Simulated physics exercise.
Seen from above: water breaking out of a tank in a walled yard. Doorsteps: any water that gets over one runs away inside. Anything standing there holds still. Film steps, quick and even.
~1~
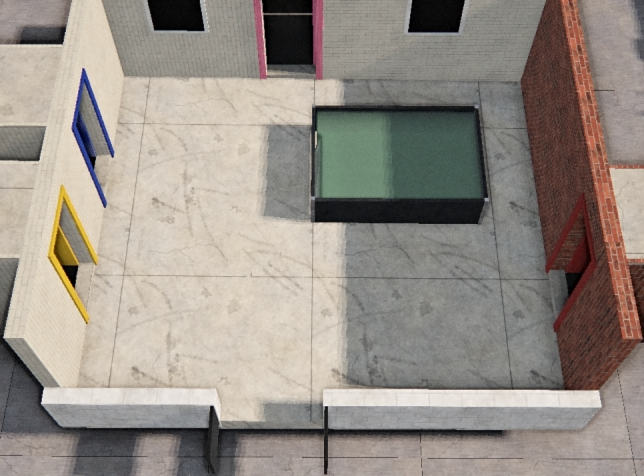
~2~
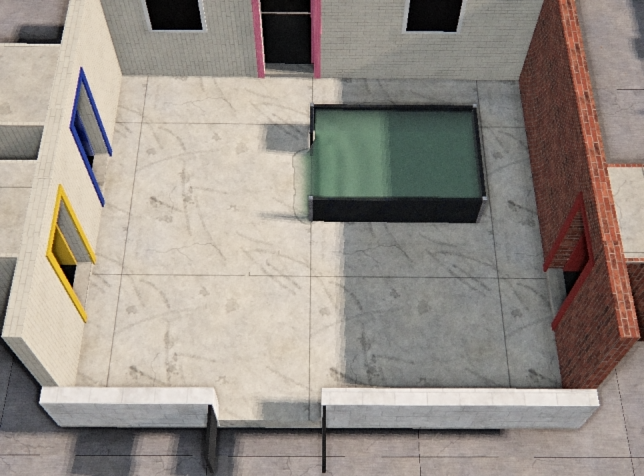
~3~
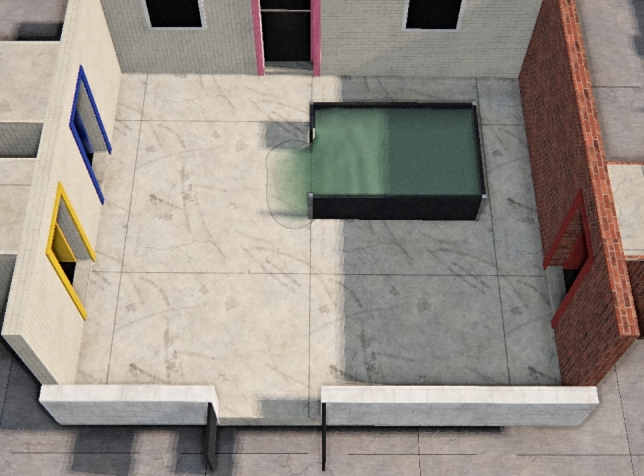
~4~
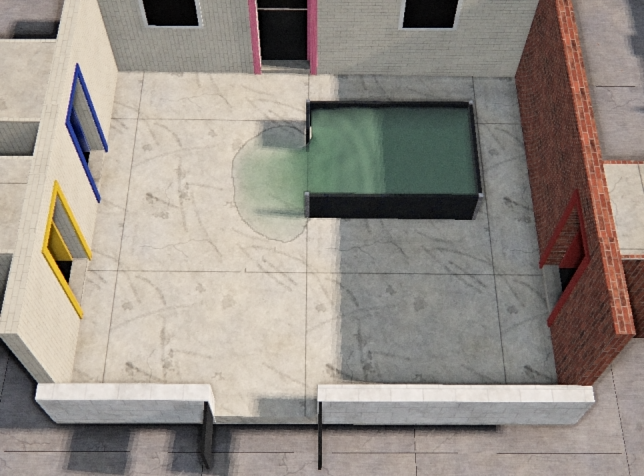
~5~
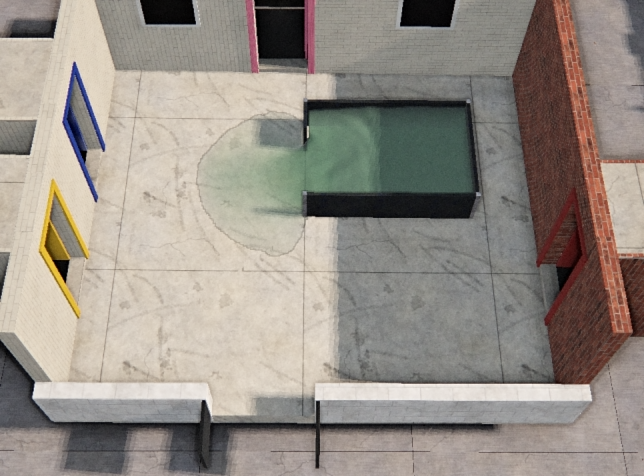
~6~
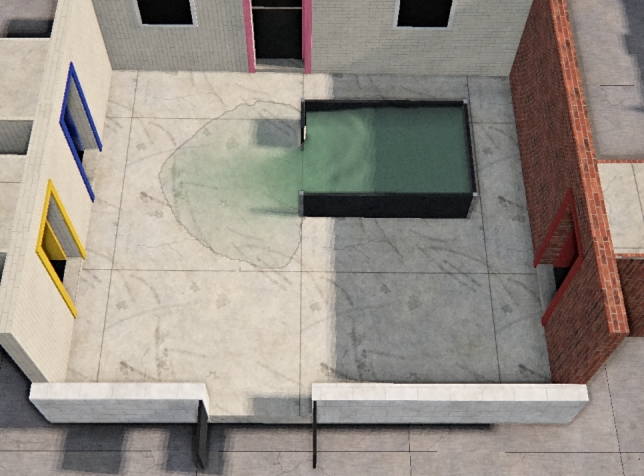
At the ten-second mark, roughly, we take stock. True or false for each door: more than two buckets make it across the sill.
Yellow door: True; red door: False; blue door: True; pink door: False.
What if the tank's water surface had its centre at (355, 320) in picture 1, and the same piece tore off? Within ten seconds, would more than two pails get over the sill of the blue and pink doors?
Short version: Blue ends up below, pink ends up below.
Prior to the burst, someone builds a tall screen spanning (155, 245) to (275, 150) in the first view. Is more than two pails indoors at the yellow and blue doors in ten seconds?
Yellow door overshoots, blue door stays within the limit.
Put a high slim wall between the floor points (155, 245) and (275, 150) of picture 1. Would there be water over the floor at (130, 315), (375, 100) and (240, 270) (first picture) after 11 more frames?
Taking the points in the order given, they are inundated, high and dry and inundated.
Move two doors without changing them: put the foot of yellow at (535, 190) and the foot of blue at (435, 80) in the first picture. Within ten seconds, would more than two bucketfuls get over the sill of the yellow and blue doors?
As I see it, the yellow door does not reach it and the blue door does not reach it.
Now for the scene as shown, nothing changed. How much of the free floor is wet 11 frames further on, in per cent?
Roughly 40 per cent.
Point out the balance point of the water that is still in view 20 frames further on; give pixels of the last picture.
I'd put my finger on (262, 192).
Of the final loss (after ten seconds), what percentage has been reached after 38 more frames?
About 75 %.
A moment on, water covers 30 % of the floor; the yellow door not reached, the red door not reached, the blue door under two buckets in, the pink door not reached.
Next, water covers 40 % of the floor; the yellow door under two buckets in, the red door not reached, the blue door over two buckets in, the pink door wet at the sill, nothing in.
Then, water covers 45 % of the floor; the yellow door over two buckets in, the red door not reached, the blue door far over two buckets in, the pink door wet at the sill, nothing in.
Later, water covers 70 % of the floor; the yellow door over two buckets in, the red door not reached, the blue door far over two buckets in, the pink door wet at the sill, nothing in.
In the end, water covers 95 % of the floor; the yellow door over two buckets in, the red door wet at the sill, nothing in, the blue door far over two buckets in, the pink door wet at the sill, nothing in.
